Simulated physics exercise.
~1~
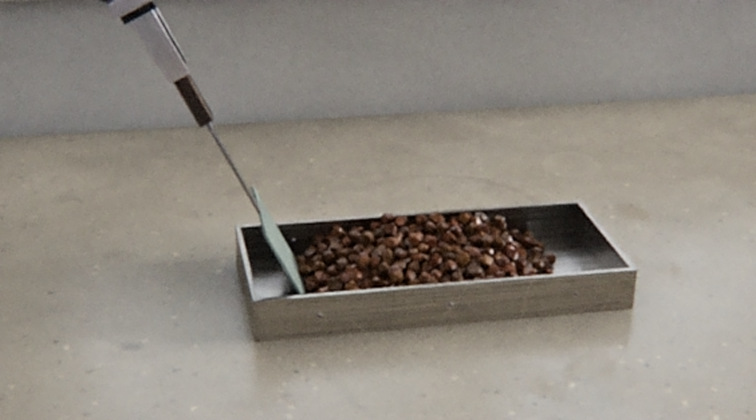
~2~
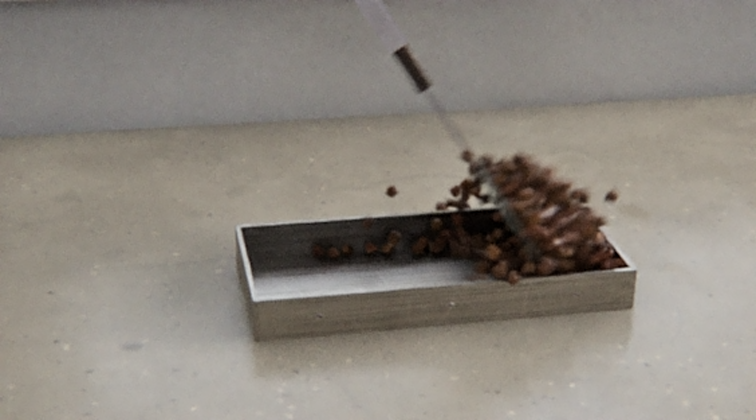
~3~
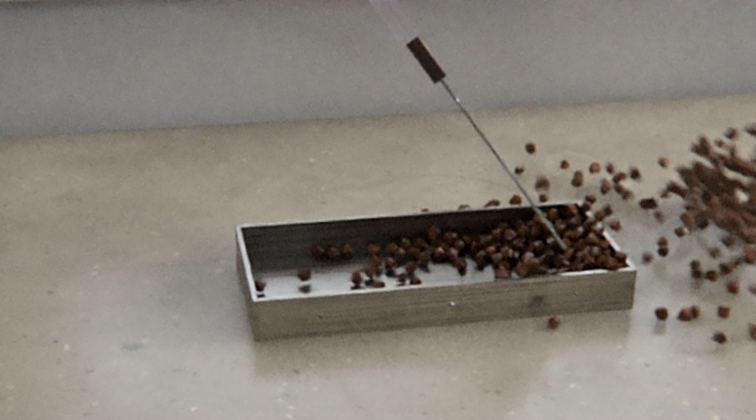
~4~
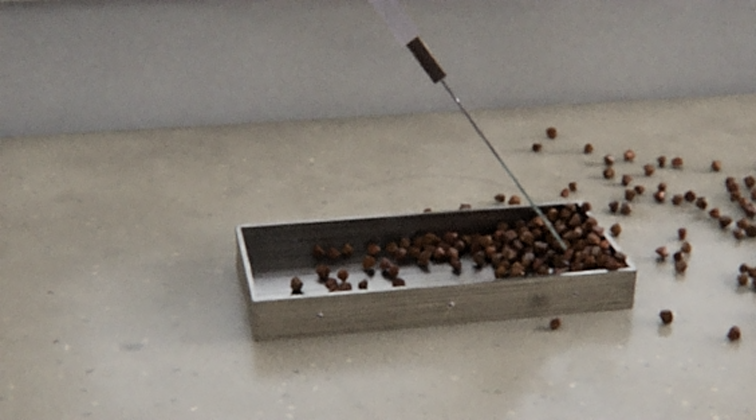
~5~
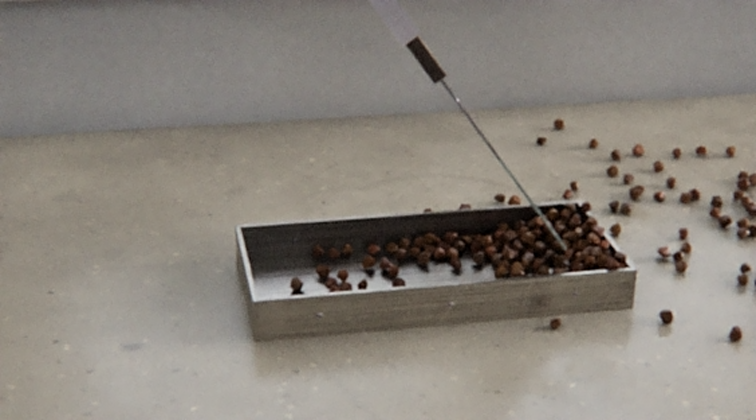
On a speckled grey-beige surface sits a shallow rectangular metal tray, holding a heap of small reddish-brown pellets, with a thin-handled turner lowered into its left end. The turner sweeps quickly to the right, shoving the pellets into a steep, tumbling pile against the far right side. Many spill over the edge and fly off in a dense cluster to the right, while the turner stops near that end. The airborne pellets drop and scatter across the surface. Finally, the turner rests still, with roughly half the pellets strewn outside and the rest mostly bunched at the tray's right end.
